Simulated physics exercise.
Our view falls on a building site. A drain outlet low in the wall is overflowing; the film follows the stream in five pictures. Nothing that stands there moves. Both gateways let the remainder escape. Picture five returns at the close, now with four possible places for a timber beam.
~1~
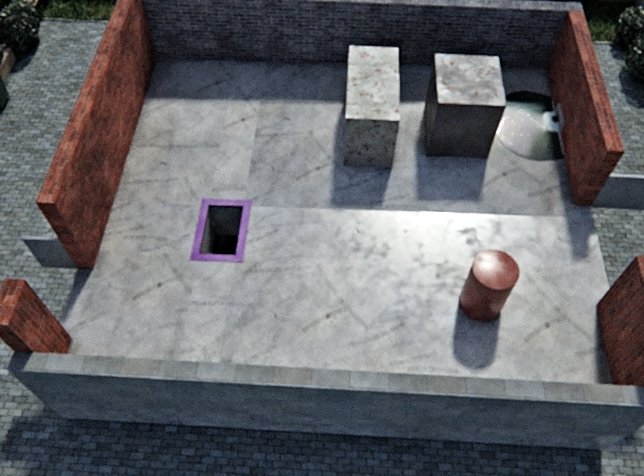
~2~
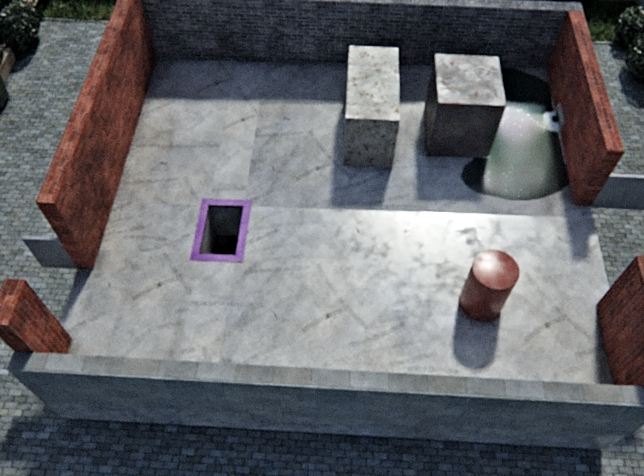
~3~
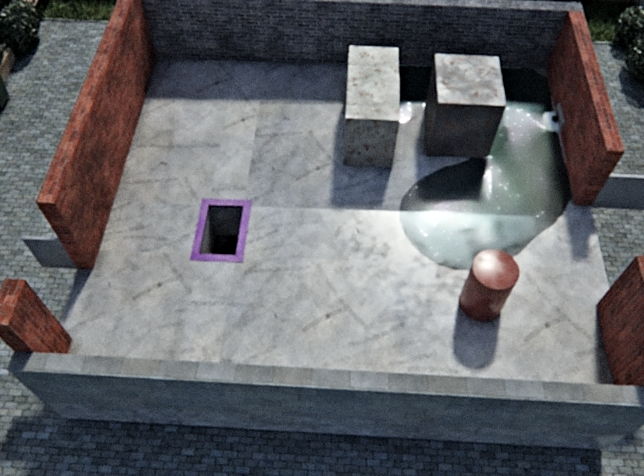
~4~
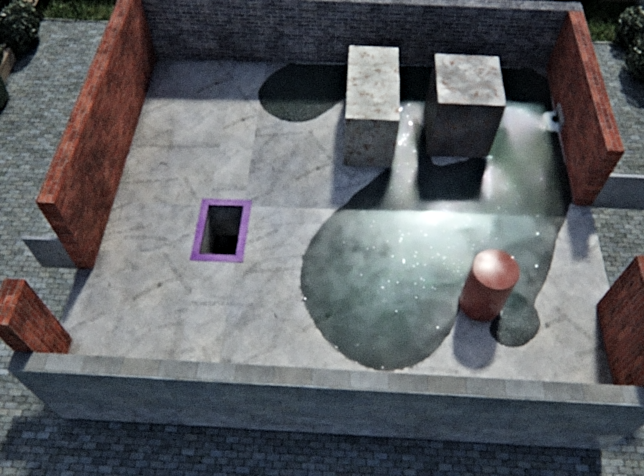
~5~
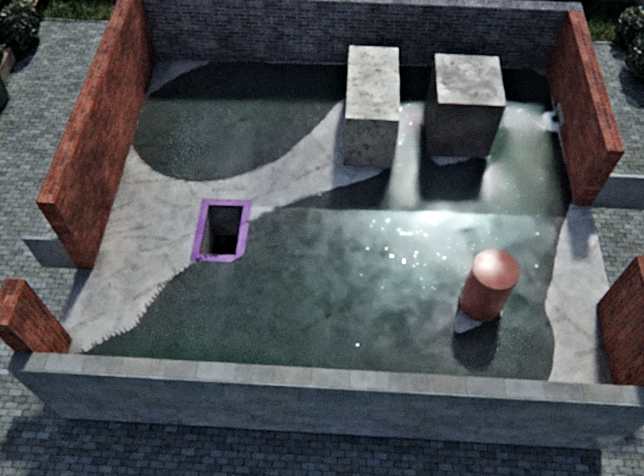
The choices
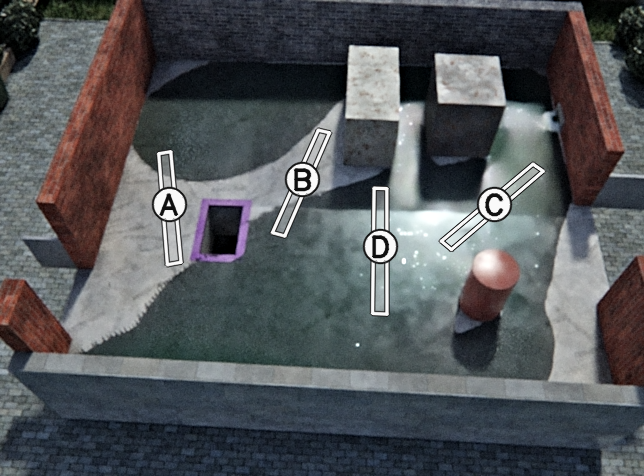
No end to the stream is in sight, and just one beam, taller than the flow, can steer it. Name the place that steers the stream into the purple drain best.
It is C.
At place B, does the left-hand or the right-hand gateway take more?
More leaves on the left.
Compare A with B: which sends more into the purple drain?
That would be A.
On the marked copy, A from (164, 152) to (174, 263); B from (278, 234) to (323, 131); C from (446, 245) to (538, 167); D from (379, 313) to (380, 188).
For place A, about 11 % of the stream runs into the purple drain, about 89 % out by the gates.
For place B, about 3 % of the stream runs into the purple drain, about 97 % out by the gates.
For place C, about 16 % of the stream runs into the purple drain, about 84 % out by the gates.
For place D, about 4 % of the stream runs into the purple drain, about 95 % out by the gates.
